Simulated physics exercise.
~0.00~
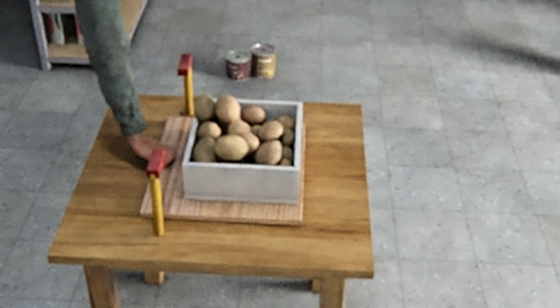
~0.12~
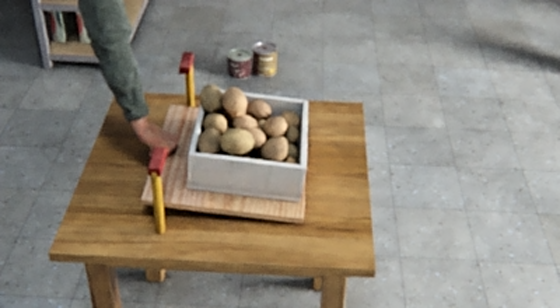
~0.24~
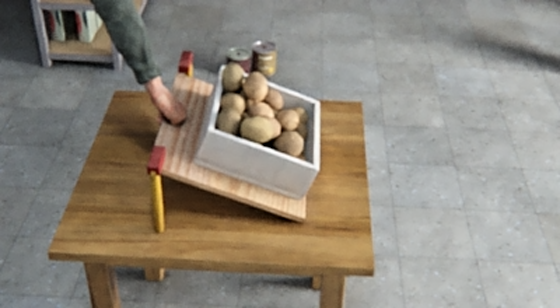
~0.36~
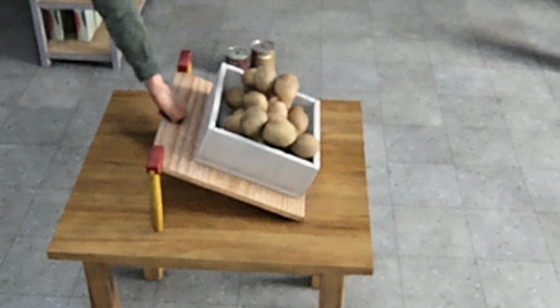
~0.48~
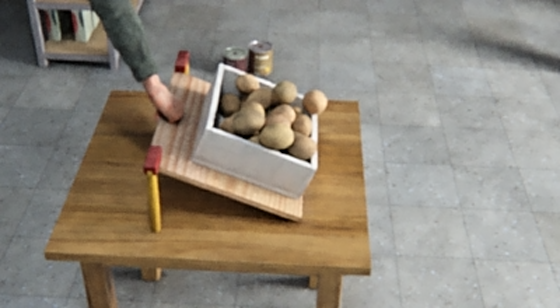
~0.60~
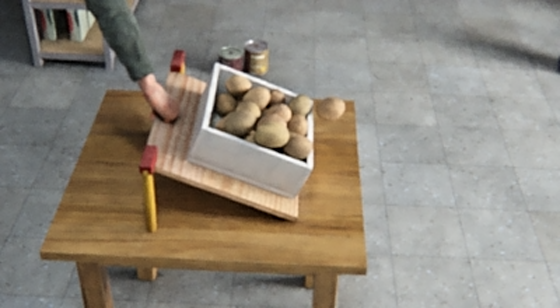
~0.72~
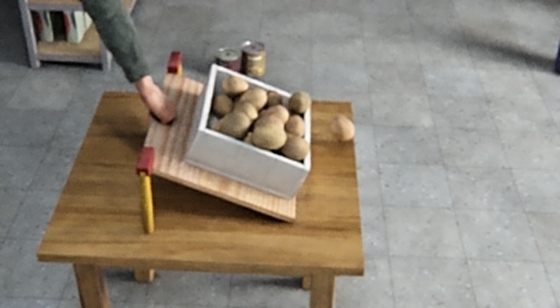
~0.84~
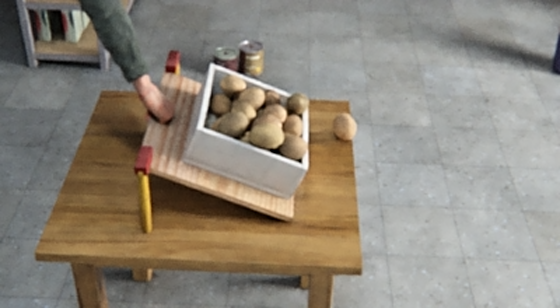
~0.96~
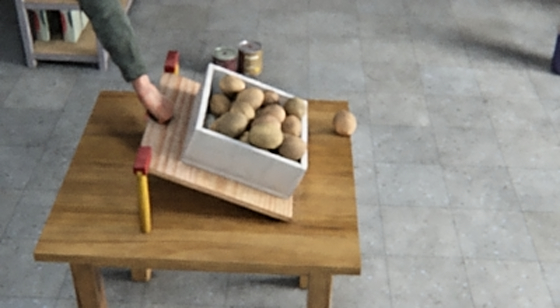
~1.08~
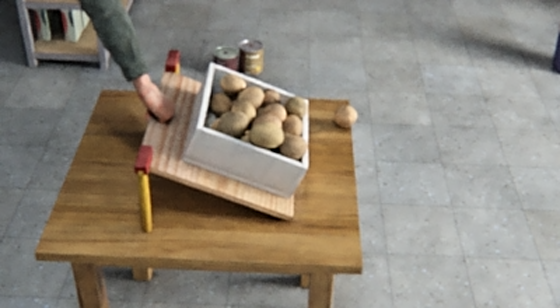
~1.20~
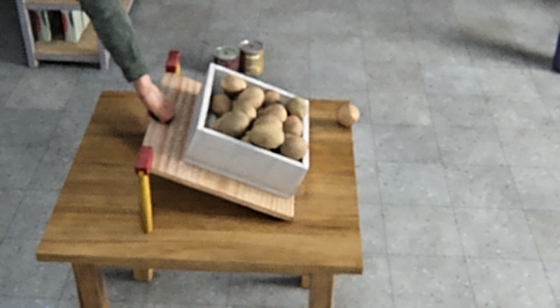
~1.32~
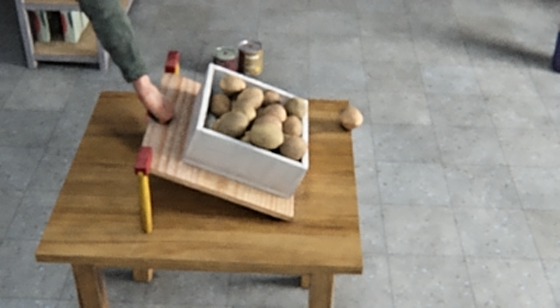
The clip shows a hand tipping up the left end of a board on a wooden table, tilting the attached white tote of potatoes against two red stops. One potato tumbles out over the right side and comes to rest near the table's right edge, while the rest stay inside.
